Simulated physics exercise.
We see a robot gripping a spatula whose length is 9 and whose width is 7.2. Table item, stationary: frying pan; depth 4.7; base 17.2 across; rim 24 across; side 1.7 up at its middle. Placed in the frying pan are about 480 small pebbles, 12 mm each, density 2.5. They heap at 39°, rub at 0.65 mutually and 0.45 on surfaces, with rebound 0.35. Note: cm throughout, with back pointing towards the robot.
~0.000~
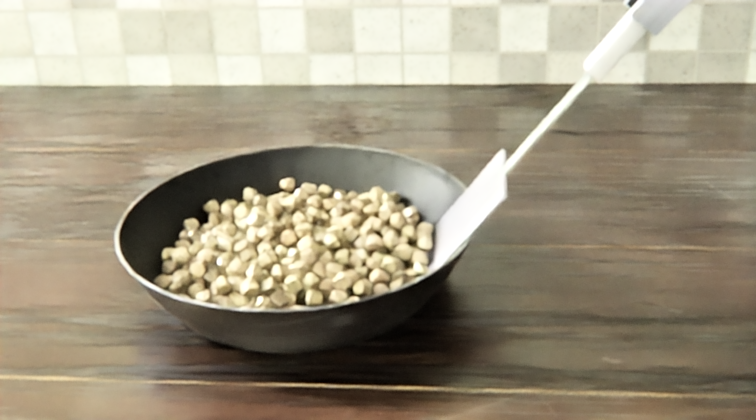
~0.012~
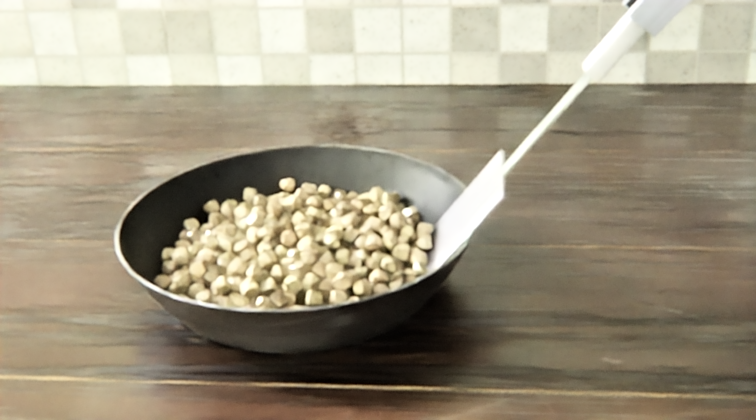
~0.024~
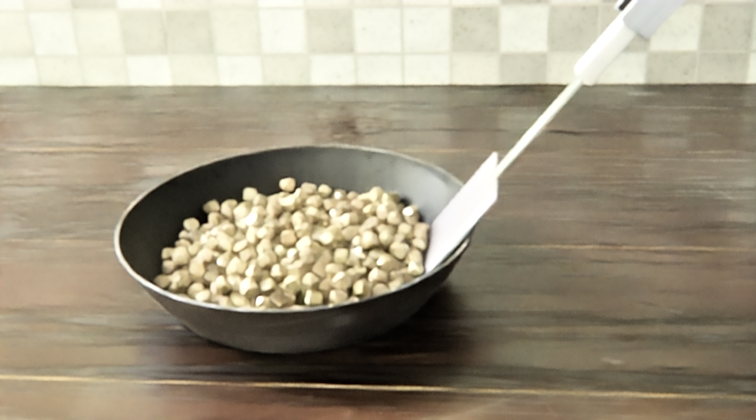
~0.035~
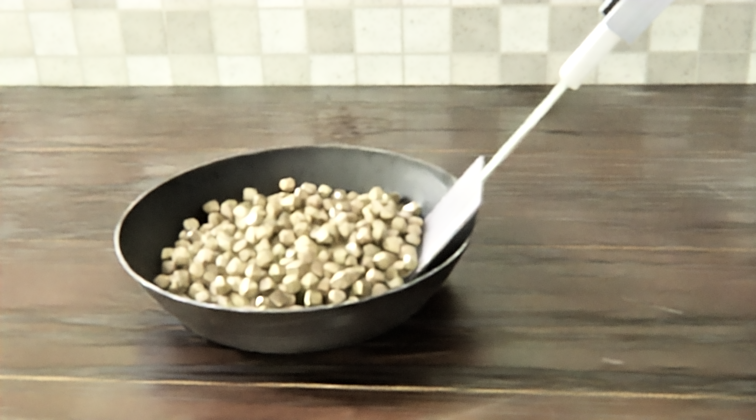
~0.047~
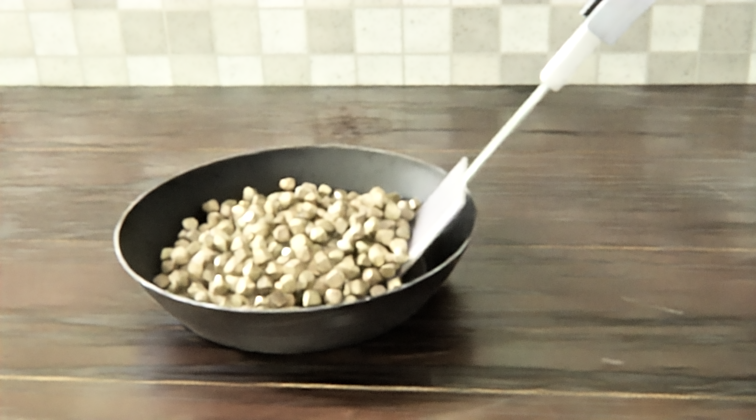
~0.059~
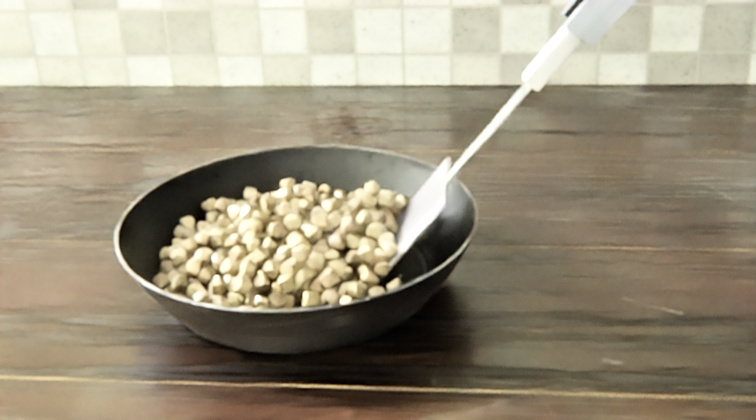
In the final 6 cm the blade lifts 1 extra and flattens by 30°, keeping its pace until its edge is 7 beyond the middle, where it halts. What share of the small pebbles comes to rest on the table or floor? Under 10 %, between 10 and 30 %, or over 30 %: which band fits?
The band that fits is under 10 %.
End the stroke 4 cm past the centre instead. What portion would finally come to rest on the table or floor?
Then around 0 per cent.
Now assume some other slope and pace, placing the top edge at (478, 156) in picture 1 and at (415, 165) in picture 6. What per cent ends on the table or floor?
It comes to something like 15 %, give or take.
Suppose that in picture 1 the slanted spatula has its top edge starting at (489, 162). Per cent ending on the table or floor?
About 5%.
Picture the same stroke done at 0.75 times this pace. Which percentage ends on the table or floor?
Something close to 10 per cent ends up on the table or floor.
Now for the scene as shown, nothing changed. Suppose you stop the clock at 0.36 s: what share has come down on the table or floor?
That would be near 5 per cent, give or take.
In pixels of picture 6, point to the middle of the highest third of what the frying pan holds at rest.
(194, 217).
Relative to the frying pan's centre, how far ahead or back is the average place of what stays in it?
Roughly 3.5 cm ahead of the centre.
By 0.10 s, sloping 52°, highest piece 7 above the table; 482 in the frying pan.
By 0.14 s, sloping 41°, highest piece 8 above the table; 482 in the frying pan.
By 0.36 s, sloping 22°, highest piece 7 above the table; 462 in the frying pan, 14 on the table or floor, 6 on the blade or in flight.
By 1.41 s, sloping 22°, highest piece 6 above the table; 461 in the frying pan, 21 on the table or floor.
Final count, 461 in the frying pan, 21 on the table or floor. That is 4 % on the table or floor.
